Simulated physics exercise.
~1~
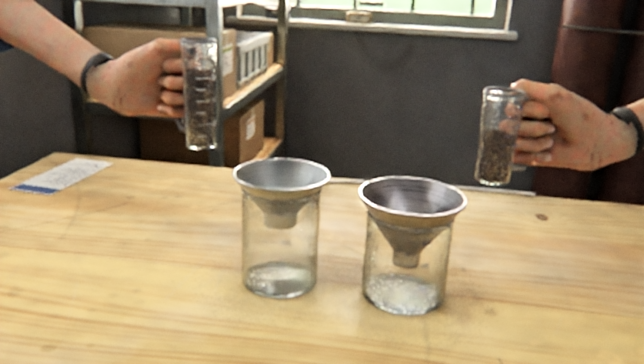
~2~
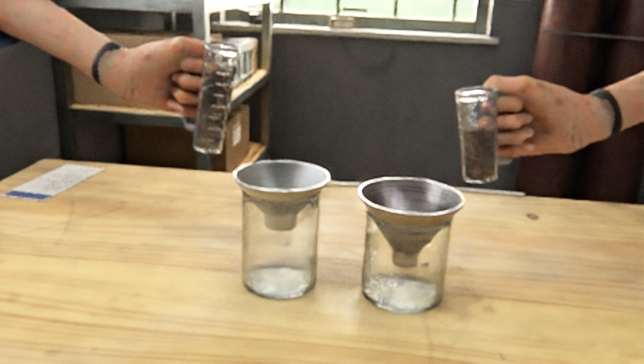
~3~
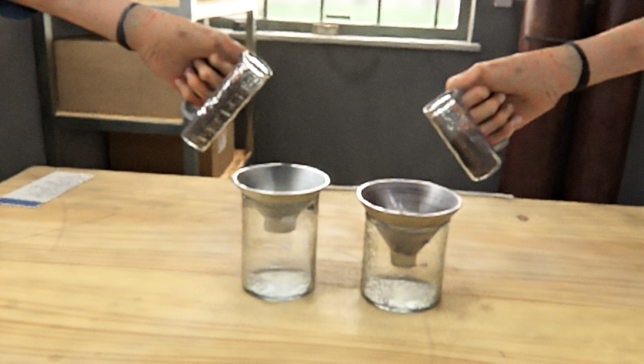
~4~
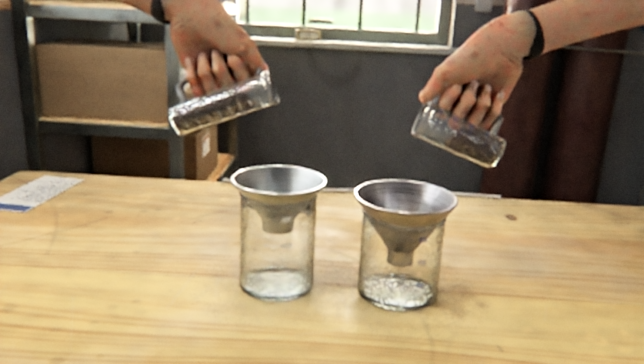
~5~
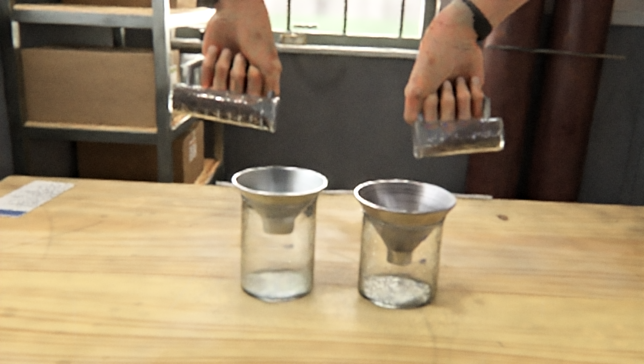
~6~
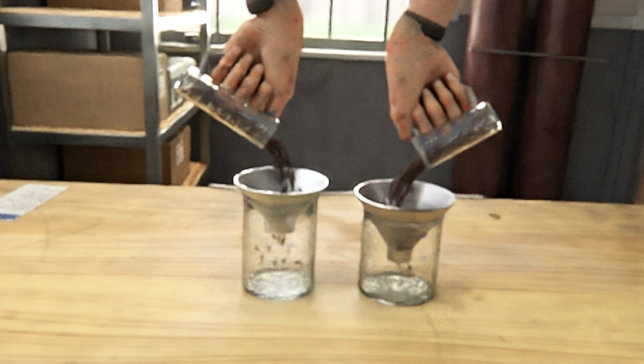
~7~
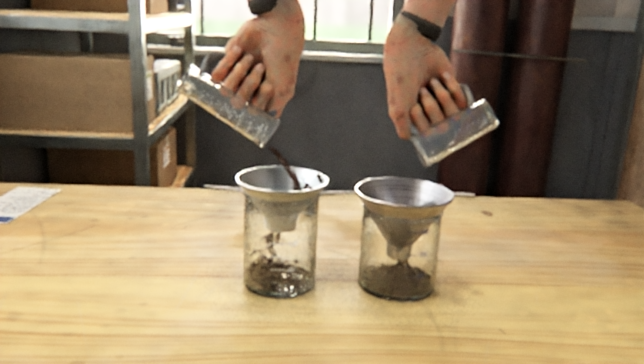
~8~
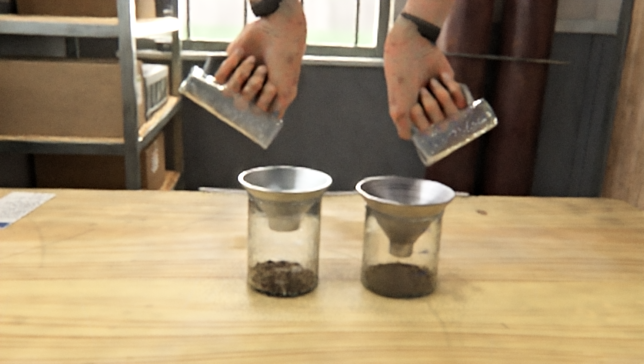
Two hands tipping small glass cups of dark grains over metal funnels, the grains running through and settling in glass jars.
